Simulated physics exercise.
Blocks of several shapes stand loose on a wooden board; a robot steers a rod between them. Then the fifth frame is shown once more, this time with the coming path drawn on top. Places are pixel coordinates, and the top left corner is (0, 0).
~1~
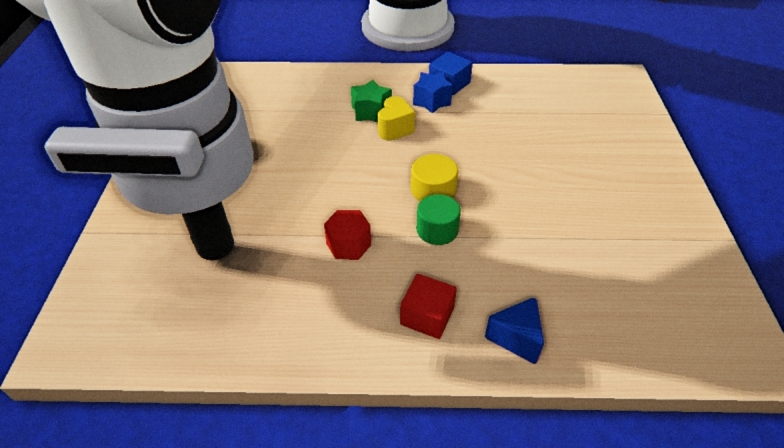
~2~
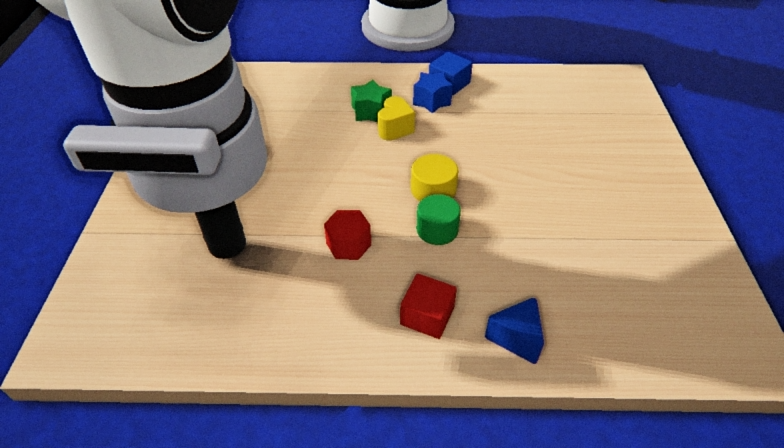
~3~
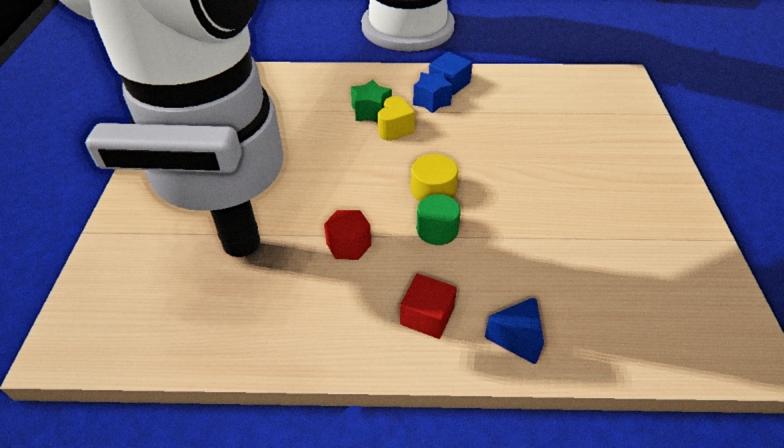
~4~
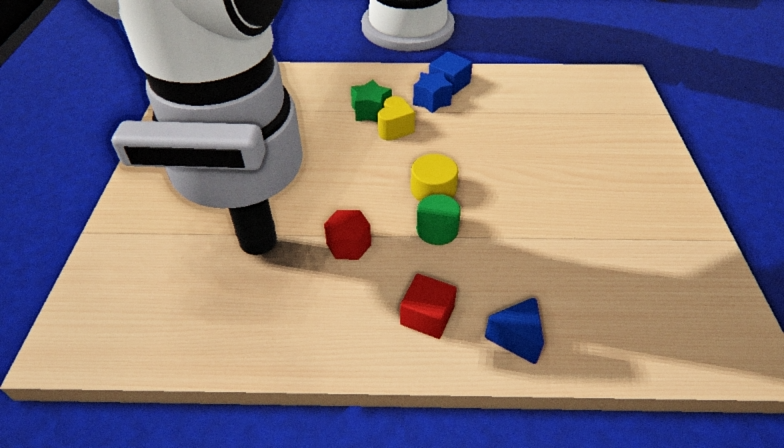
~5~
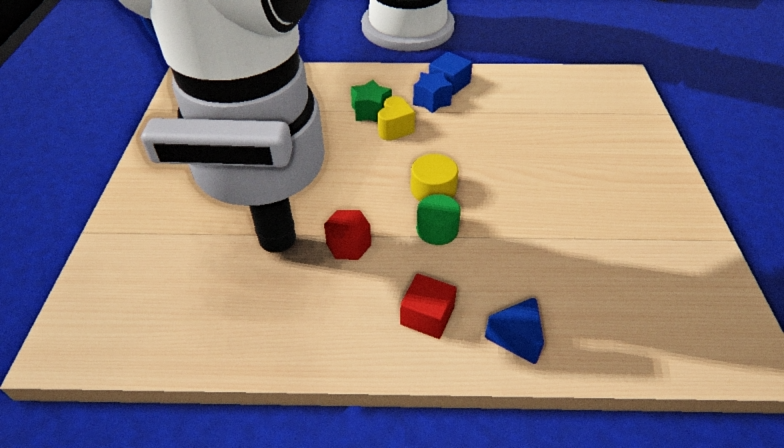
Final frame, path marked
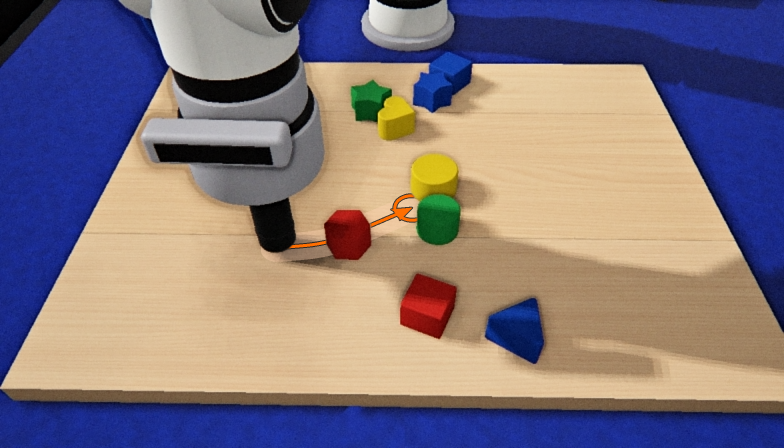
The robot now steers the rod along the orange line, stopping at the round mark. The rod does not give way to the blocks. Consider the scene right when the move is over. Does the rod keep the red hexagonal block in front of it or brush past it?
Slid off.
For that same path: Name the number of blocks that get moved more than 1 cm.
When the path ends, I think you'll find one block out of place by more than 1 cm.
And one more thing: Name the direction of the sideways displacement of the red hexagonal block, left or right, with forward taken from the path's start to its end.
Taking start-to-end as forward, the block's sideways shift goes to the right.
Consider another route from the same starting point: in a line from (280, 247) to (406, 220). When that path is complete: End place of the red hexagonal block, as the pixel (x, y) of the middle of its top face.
So, by the moment the path ends, you'll find the top centre of the red hexagonal block at (407, 228).
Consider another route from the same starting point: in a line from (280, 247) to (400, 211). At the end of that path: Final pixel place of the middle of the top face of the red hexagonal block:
That would be at about pixel (381, 225).
Drawn move, from (280, 247) via (328, 242) and (372, 225), ending at (412, 208).
On the path given first. One third of the way, rod at (328, 234); red hexagonal block at (368, 223).
Two thirds of the way, rod at (372, 217); red hexagonal block at (400, 223), turned 80° clockwise.
At the end, rod at (412, 200); red hexagonal block at (402, 224), turned 85° clockwise; yellow circle at (439, 165); green circle still.
